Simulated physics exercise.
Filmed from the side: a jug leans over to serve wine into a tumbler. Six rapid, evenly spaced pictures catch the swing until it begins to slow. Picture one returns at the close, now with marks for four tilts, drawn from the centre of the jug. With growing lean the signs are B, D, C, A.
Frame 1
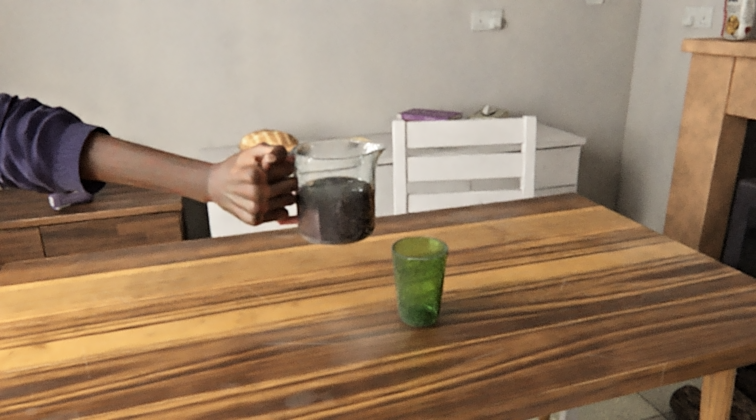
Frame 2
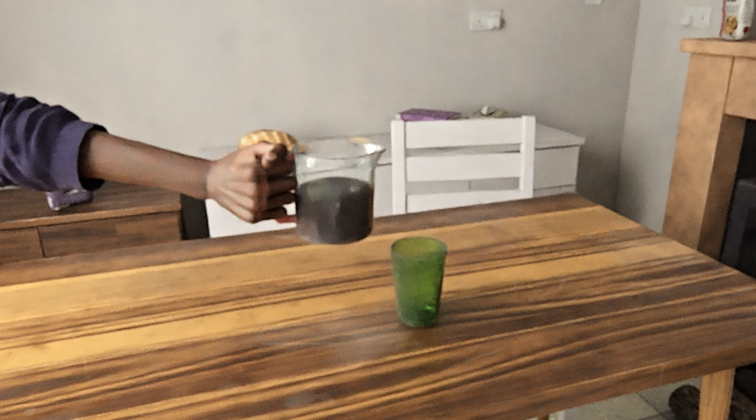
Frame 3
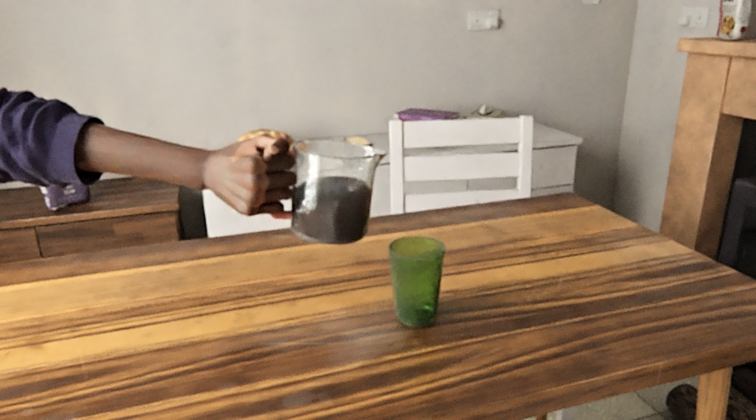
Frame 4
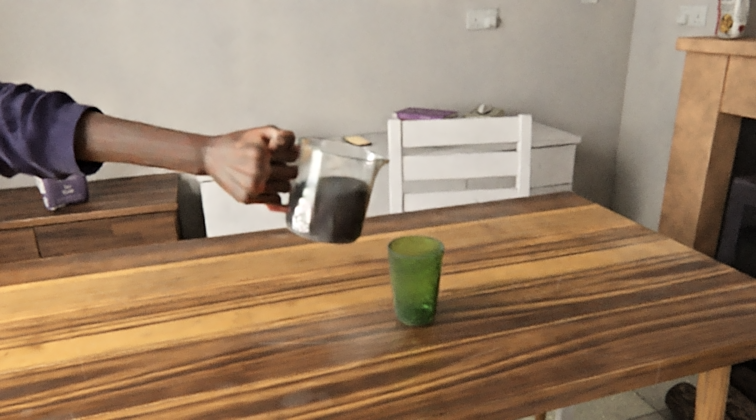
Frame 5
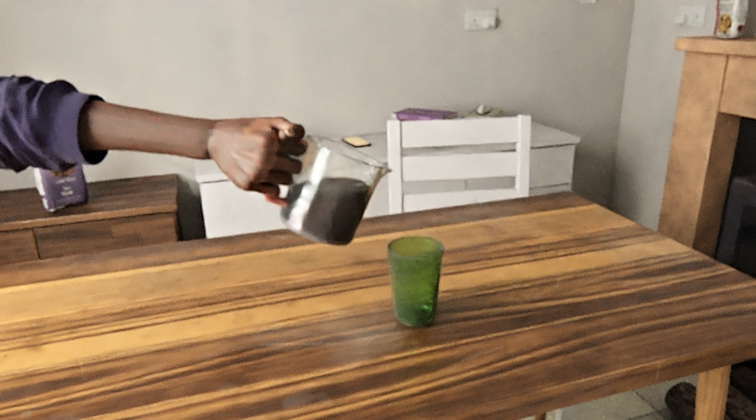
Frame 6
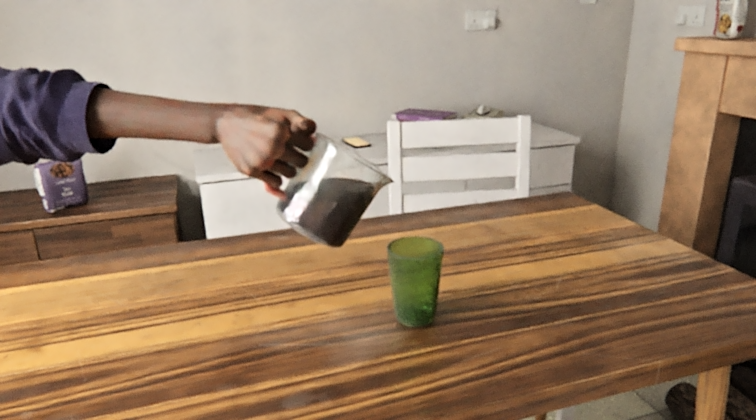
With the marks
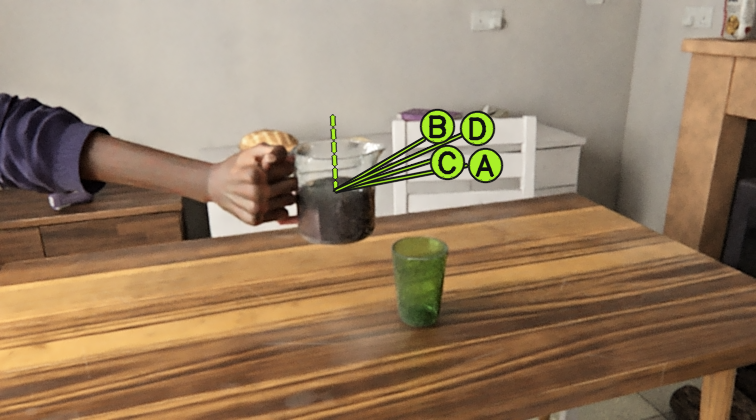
A hand holds a glass jug of dark liquid and gradually tilts it rightward above a green tumbler.
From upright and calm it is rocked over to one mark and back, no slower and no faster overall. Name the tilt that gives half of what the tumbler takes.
Go for B.
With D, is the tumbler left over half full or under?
Over.
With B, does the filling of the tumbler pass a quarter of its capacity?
Yes, clearly.
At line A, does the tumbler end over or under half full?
Over half.
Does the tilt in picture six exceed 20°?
Yes, it does.
In lime, A at (466, 165); B at (424, 139); C at (431, 160); D at (461, 134).
For line A, the tumbler ends with about 95 % of what it can hold; 8 % of the wine is spilt.
For line B, the tumbler ends with about 50 % of what it can hold.
For line C, the tumbler ends with about 84 % of what it can hold; 5 % of the wine is spilt.
For line D, the tumbler ends with about 70 % of what it can hold.
